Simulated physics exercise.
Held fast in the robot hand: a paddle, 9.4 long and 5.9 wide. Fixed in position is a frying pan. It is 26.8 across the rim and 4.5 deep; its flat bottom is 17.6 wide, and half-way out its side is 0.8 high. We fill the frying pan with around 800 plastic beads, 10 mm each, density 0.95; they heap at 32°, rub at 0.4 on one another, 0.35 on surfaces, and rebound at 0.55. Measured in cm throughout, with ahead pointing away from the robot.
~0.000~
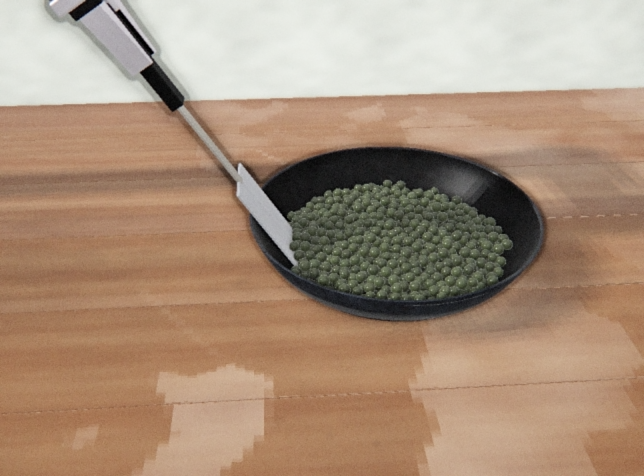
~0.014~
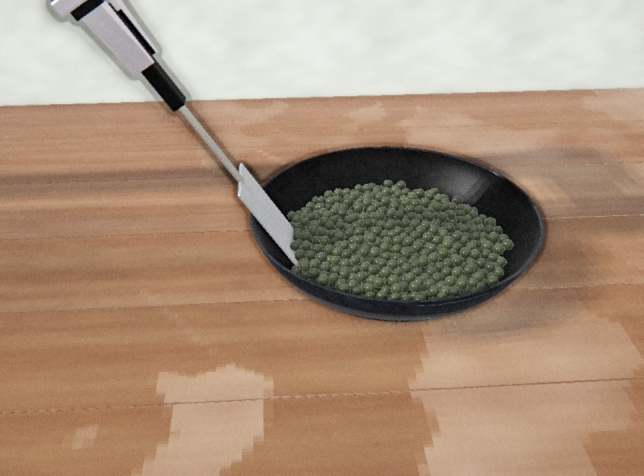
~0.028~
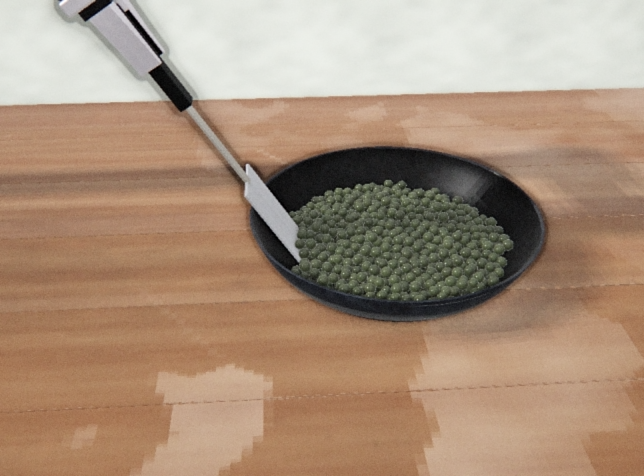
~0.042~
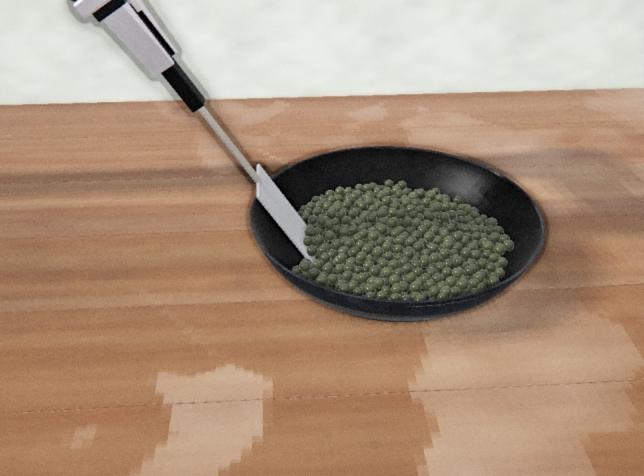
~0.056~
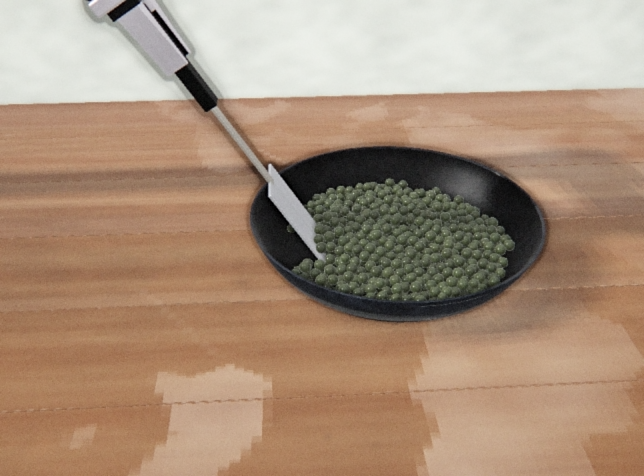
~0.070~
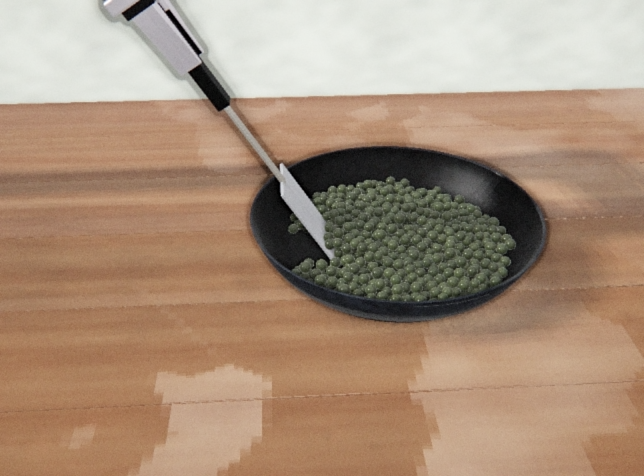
A robot arm slides a flat paddle slightly rightward through green beads in a black pan.
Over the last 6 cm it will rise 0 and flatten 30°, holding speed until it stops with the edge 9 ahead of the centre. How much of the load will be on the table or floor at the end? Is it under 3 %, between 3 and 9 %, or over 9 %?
It is under 3 %.
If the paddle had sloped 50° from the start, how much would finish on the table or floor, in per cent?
In that case some 0 per cent.
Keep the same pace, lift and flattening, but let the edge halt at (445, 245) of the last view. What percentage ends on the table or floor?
Roughly 0 per cent.
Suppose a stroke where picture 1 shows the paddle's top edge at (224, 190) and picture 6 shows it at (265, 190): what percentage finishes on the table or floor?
0 per cent.
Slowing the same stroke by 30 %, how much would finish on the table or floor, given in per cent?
Estimated share: Some 0 %.
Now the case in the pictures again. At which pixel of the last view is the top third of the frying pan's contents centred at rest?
The centre sits at about (484, 223).
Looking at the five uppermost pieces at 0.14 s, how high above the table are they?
Roughly 5 cm above the table.
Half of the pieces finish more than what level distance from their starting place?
Around 3 cm, measured level.
By 0.14 s, sloping 58°, highest piece 6 above the table; 796 in the frying pan.
By 0.21 s, sloping 49°, highest piece 6 above the table; 796 in the frying pan.
By 0.44 s, sloping 28°, highest piece 5 above the table; 784 in the frying pan, 9 on the table or floor, 3 on the blade or in flight.
By 1.49 s, sloping 28°, highest piece 5 above the table; 784 in the frying pan, 12 on the table or floor.
Final count, 784 in the frying pan, 12 on the table or floor. That is 2 % on the table or floor.
